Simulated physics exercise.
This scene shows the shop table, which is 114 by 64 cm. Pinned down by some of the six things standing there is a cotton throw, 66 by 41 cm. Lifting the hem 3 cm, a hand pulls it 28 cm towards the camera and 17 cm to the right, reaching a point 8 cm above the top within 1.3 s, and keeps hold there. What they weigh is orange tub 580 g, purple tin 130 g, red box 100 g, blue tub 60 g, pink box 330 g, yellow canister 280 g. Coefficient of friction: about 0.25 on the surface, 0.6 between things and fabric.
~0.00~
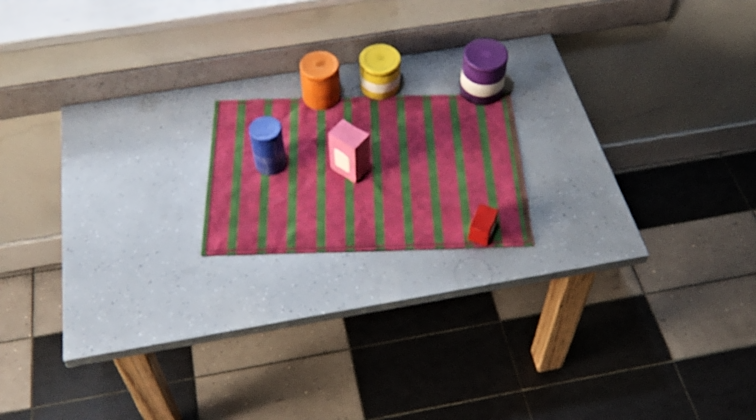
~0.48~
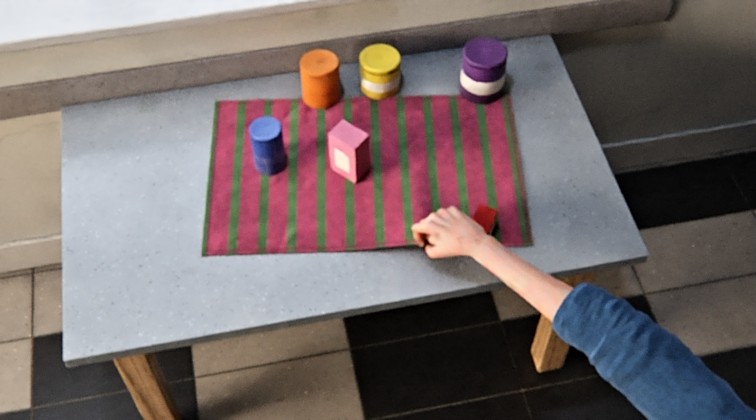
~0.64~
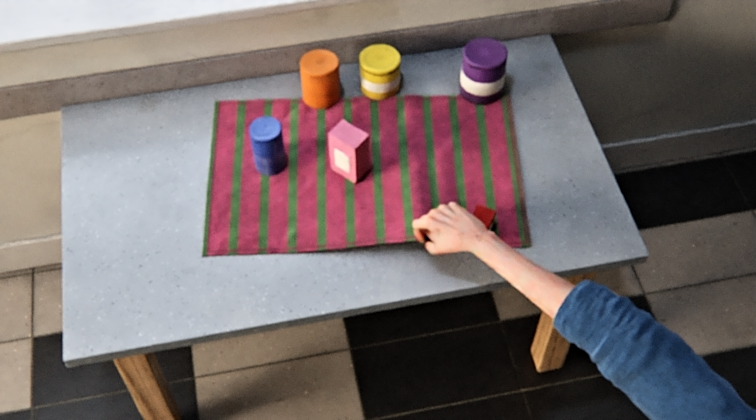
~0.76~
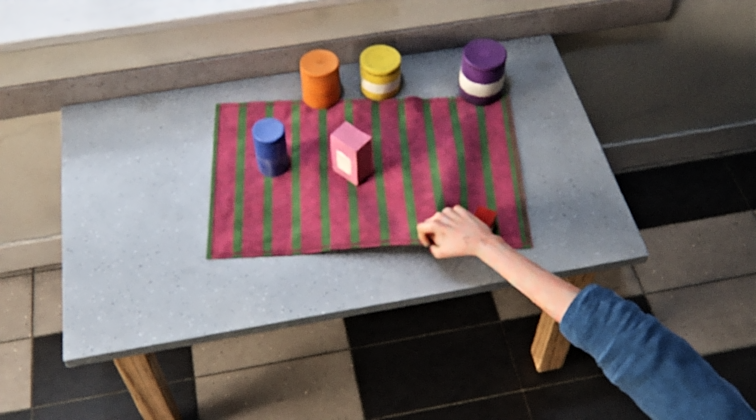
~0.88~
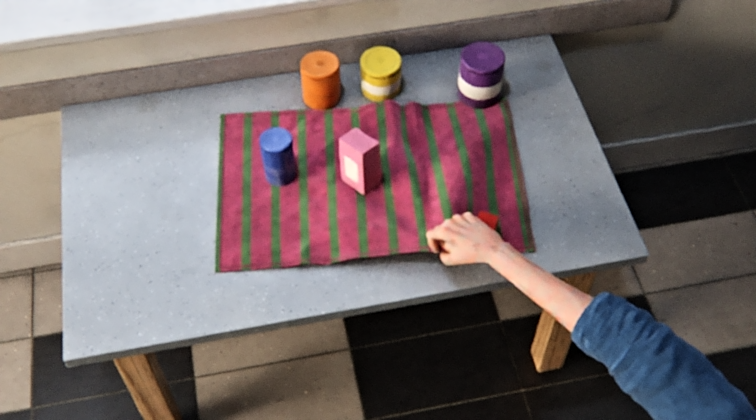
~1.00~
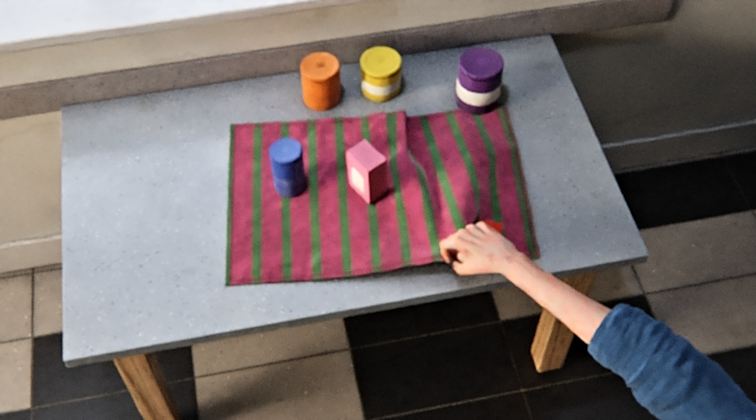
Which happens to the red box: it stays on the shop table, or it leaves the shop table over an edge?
It leaves the shop table.
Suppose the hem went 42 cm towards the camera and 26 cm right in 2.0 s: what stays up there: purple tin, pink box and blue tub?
In that case purple tin holds on, pink box is lost over the edge and blue tub is lost over the edge.
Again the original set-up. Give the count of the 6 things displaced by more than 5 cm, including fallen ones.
The number is 4.
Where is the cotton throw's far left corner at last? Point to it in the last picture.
Around (302, 205).
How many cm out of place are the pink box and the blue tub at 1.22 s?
The pink box is 15 cm out, the blue tub 15 cm.
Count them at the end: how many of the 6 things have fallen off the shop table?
In total, 1 of the things.
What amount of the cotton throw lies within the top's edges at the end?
I'd say close to 60 per cent of it.
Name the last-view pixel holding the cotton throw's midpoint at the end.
Roughly at (479, 273) in the last picture.
At 1.2 s, 95 % of the cotton throw is still over the top; red box 10 cm off its start, blue tub 16 cm off its start, pink box 14 cm off its start.
At 1.5 s, 80 % of the cotton throw is still over the top; red box over the edge, blue tub 25 cm off its start, pink box 24 cm off its start.
At 1.7 s, 65 % of the cotton throw is still over the top; red box over the edge, blue tub 32 cm off its start at (366, 227), pink box 30 cm off its start at (452, 229).
At 1.9 s, 60 % of the cotton throw is still over the top; red box over the edge, blue tub 35 cm off its start, pink box 33 cm off its start.
At 3.5 s, 60 % of the cotton throw is still over the top; red box over the edge, blue tub 35 cm off its start at (376, 238), pink box 33 cm off its start at (463, 239), purple tin 22 cm off its start at (497, 133).
